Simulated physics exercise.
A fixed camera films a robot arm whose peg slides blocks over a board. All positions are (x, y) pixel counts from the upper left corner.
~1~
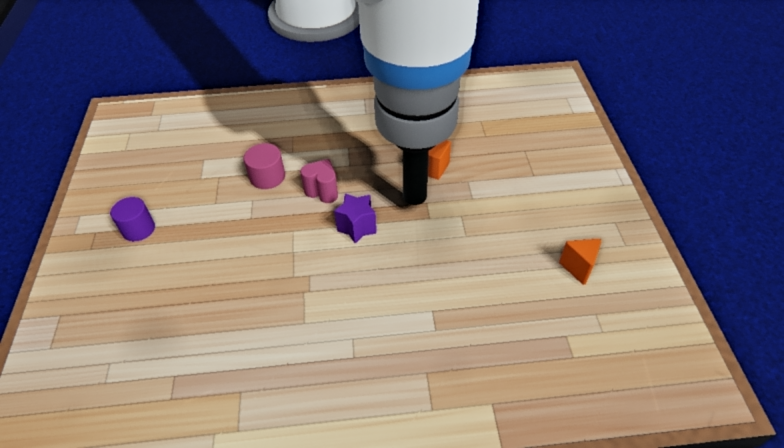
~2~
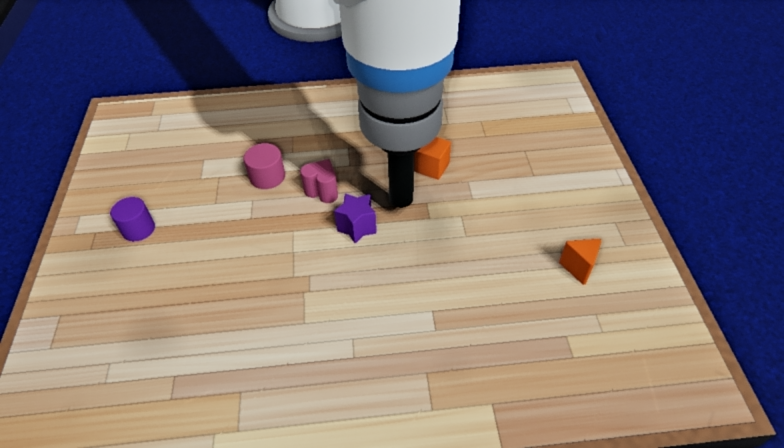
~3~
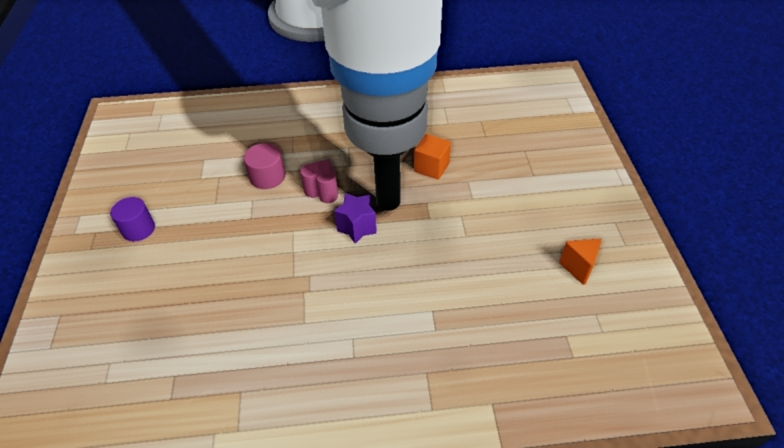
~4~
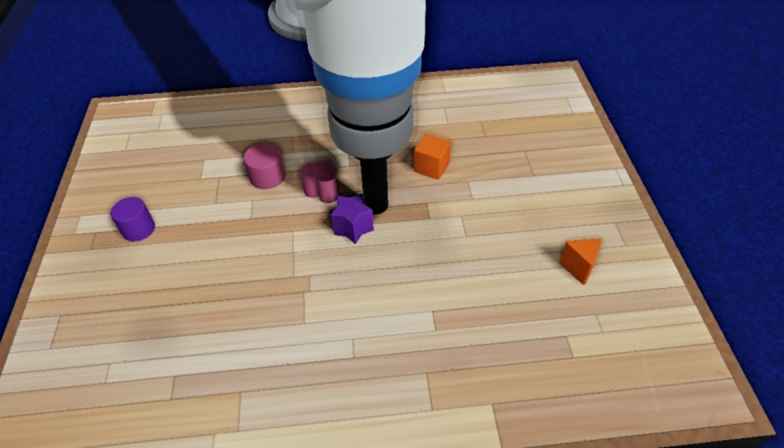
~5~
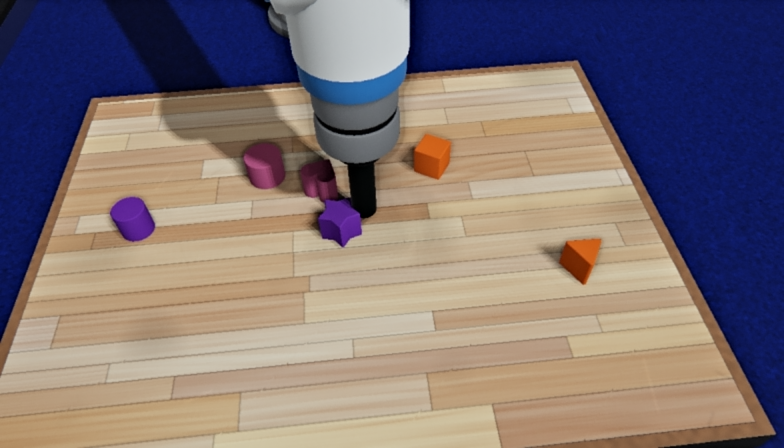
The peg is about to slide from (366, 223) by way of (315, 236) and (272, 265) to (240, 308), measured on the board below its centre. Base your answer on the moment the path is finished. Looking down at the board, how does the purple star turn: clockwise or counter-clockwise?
Looking from above, the answer is clockwise.
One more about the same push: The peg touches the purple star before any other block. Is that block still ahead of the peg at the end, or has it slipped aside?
Beside or behind it.
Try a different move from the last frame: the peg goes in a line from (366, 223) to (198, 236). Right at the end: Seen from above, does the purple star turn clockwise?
Going by the path, no.
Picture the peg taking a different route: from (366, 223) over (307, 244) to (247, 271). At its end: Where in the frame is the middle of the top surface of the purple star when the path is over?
So, by the moment the path ends, you'll find the top centre of the purple star at (212, 260).
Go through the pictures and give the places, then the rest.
The first picture shows peg's lower end (415, 197); pink heart-shaped block (319, 170); purple star (356, 206).
The second picture shows peg (401, 199); blocks still.
The third picture shows peg (388, 202); blocks still.
The fourth picture shows peg (376, 206); purple star (351, 207).
The fifth picture shows peg (365, 210); pink heart-shaped block (319, 170); purple star (339, 210).
What follows on the original path. One third of the way, peg (312, 223); purple star (285, 225).
Two thirds of the way, peg (267, 253); purple star (236, 251).
At the end, peg (235, 296); pink heart-shaped block still; purple star (215, 266), turned 60° clockwise.
